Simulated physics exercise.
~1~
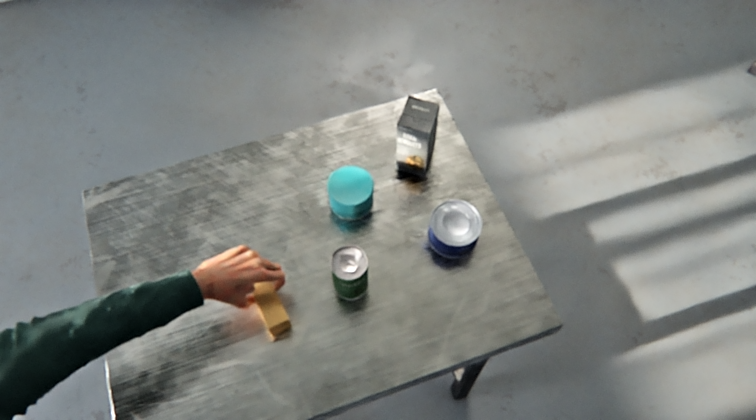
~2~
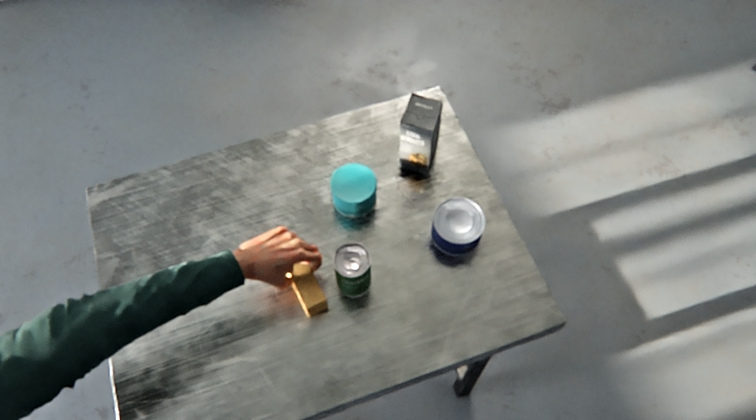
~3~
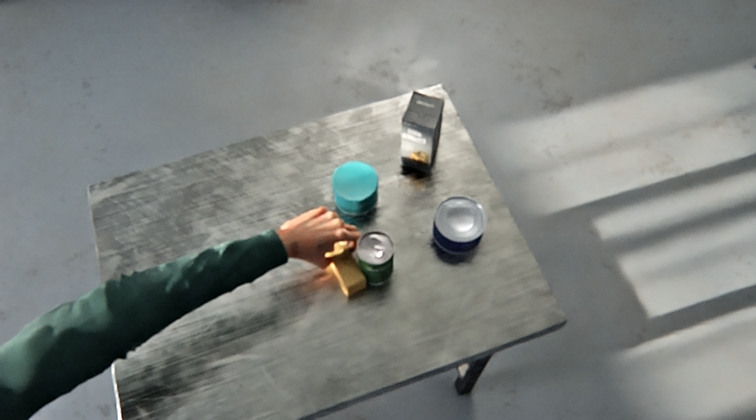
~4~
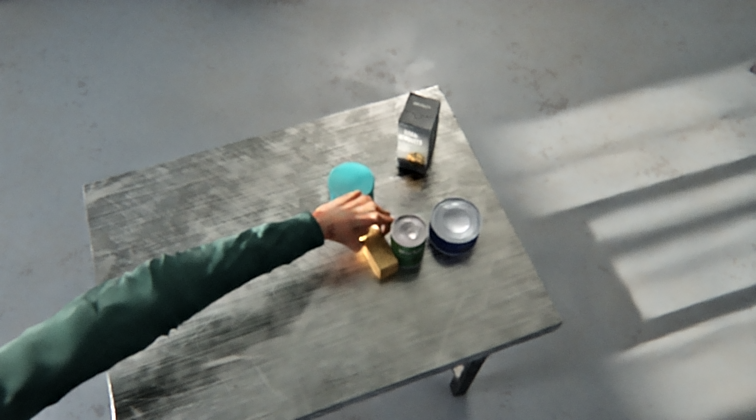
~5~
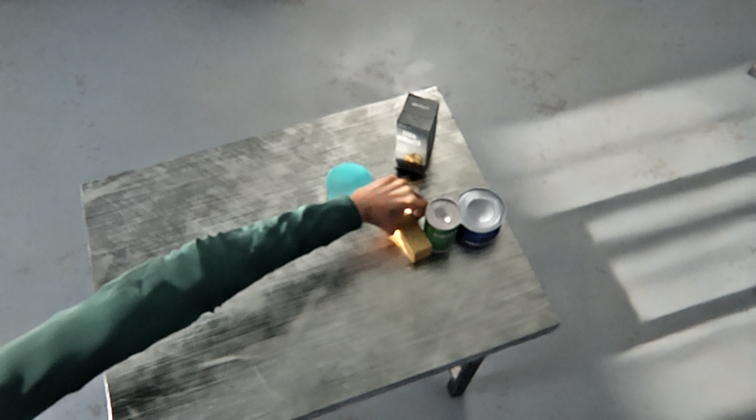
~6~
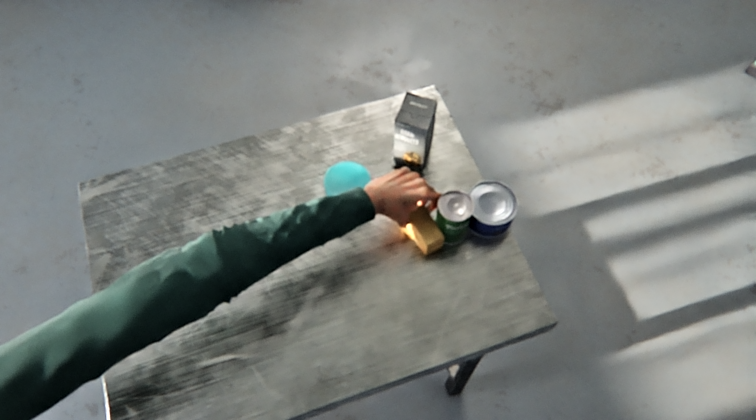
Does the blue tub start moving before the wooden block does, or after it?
After it. The hand is already pushing the wooden block across the table while the blue tub stays still, and the tub only slides later.
On a grey tabletop, a hand with a wooden block slowly pushing a green tin into a blue tub, both sliding right, staying upright.
